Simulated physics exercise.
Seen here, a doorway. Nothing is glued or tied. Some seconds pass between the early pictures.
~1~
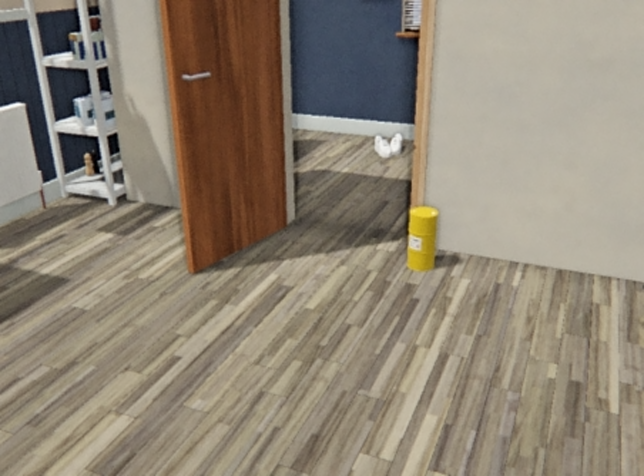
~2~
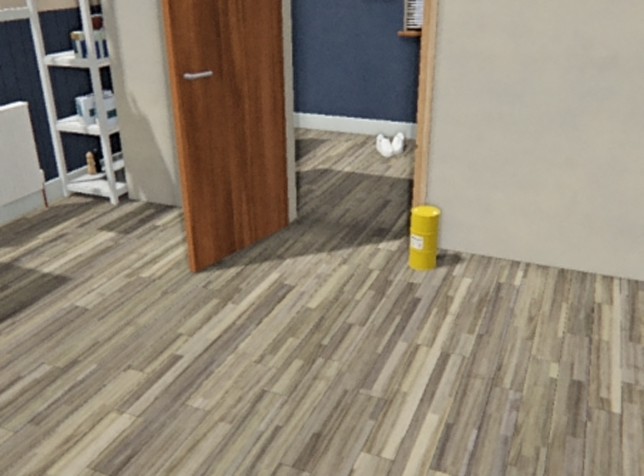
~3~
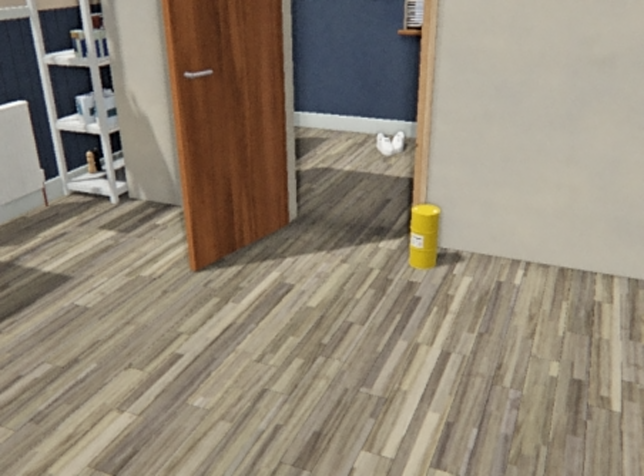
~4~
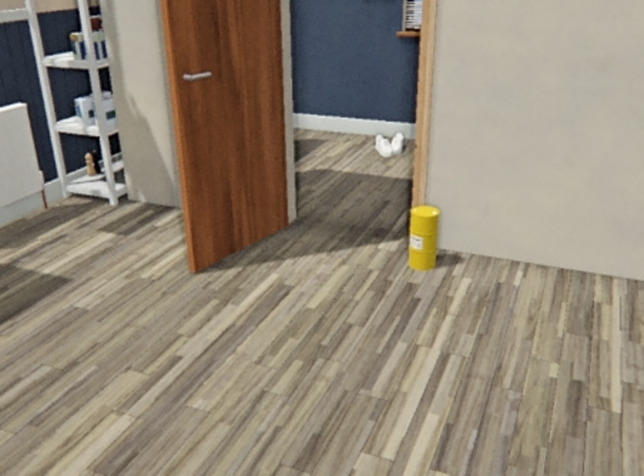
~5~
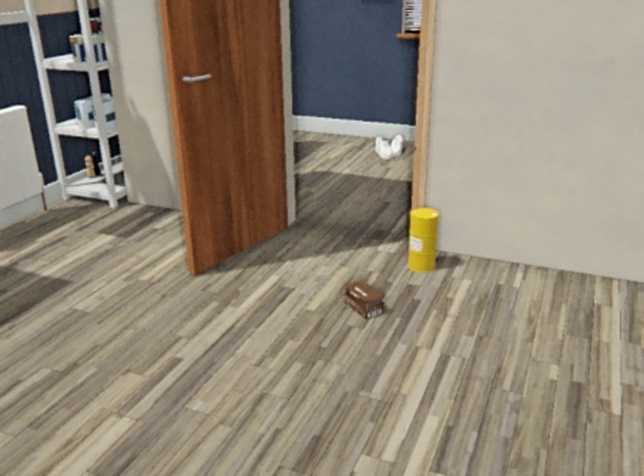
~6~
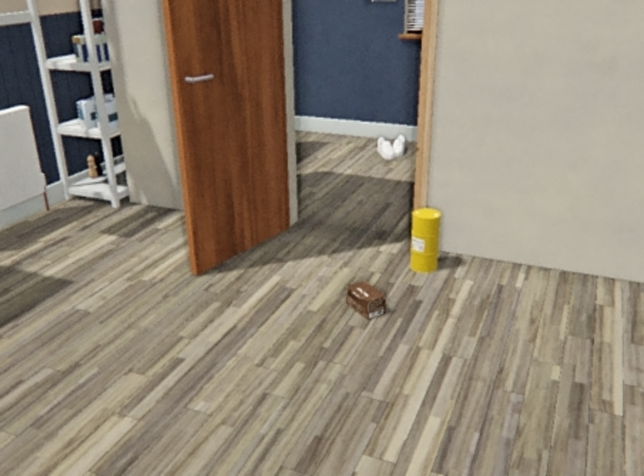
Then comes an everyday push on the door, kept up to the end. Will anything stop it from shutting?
It closes.
Then, 1.10 s on from there, open by 72°.
Then, 1.90 s on from there, open by 35°.
In the end, open by 0°; both unmoved. At the end, from the last picture's camera, brown box near (366, 300).
